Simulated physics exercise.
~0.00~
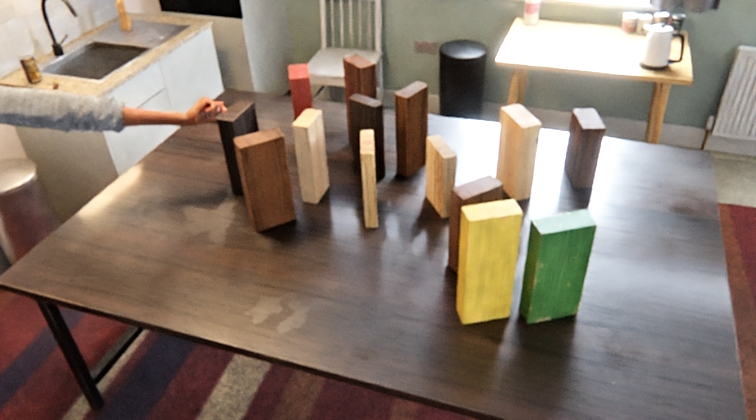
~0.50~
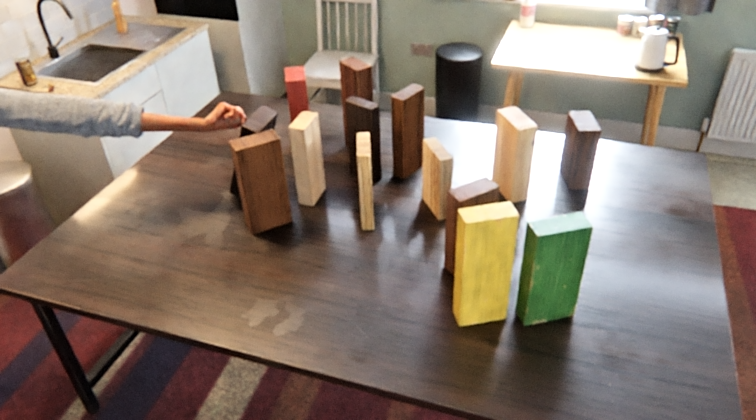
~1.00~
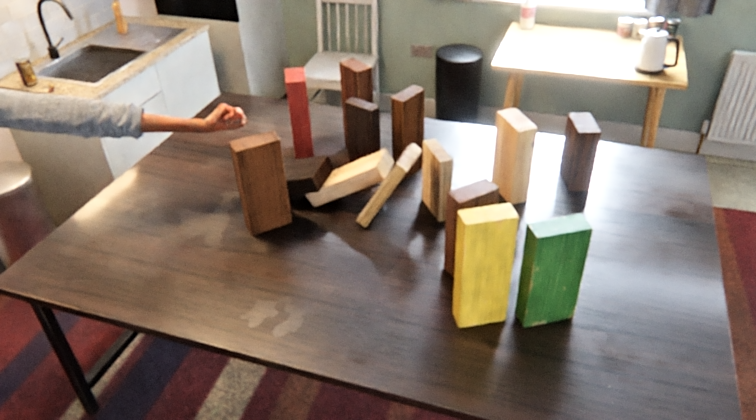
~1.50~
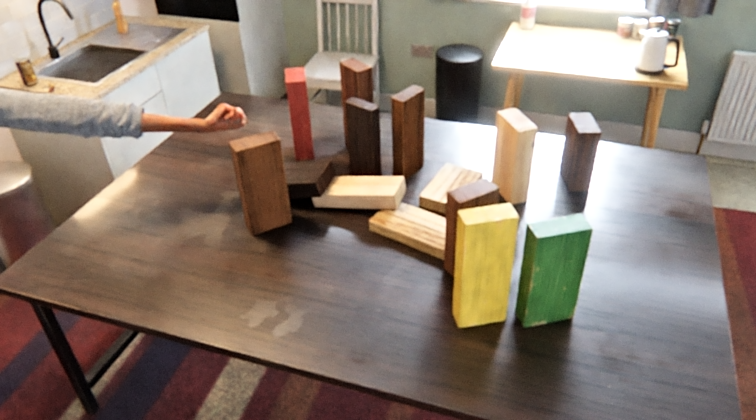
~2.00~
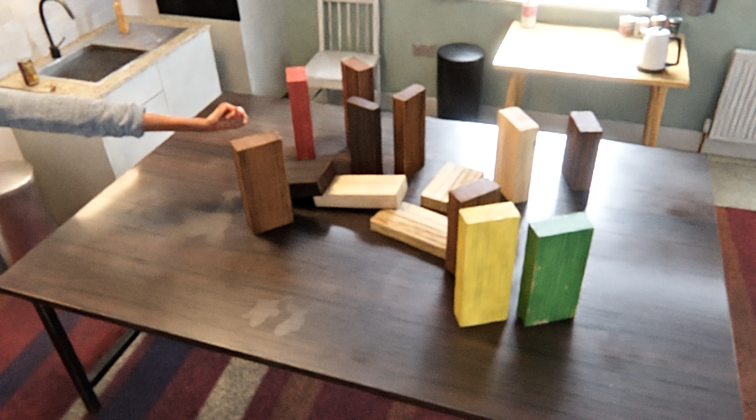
A hand reaches in from the left over a dark wooden table dotted with upright wooden blocks, seen from slightly above in a kitchen with a sink, chair, black bin and small side table behind. Yellow and green blocks stand at the near right, a red one towards the back, and the rest are brown or pale wood. The finger tips a dark block rightward and stops. It drops against a pale block, which falls towards a thin one, and that topples into another pale block. All four end up lying flat, while the green, yellow, red and remaining blocks stay standing.
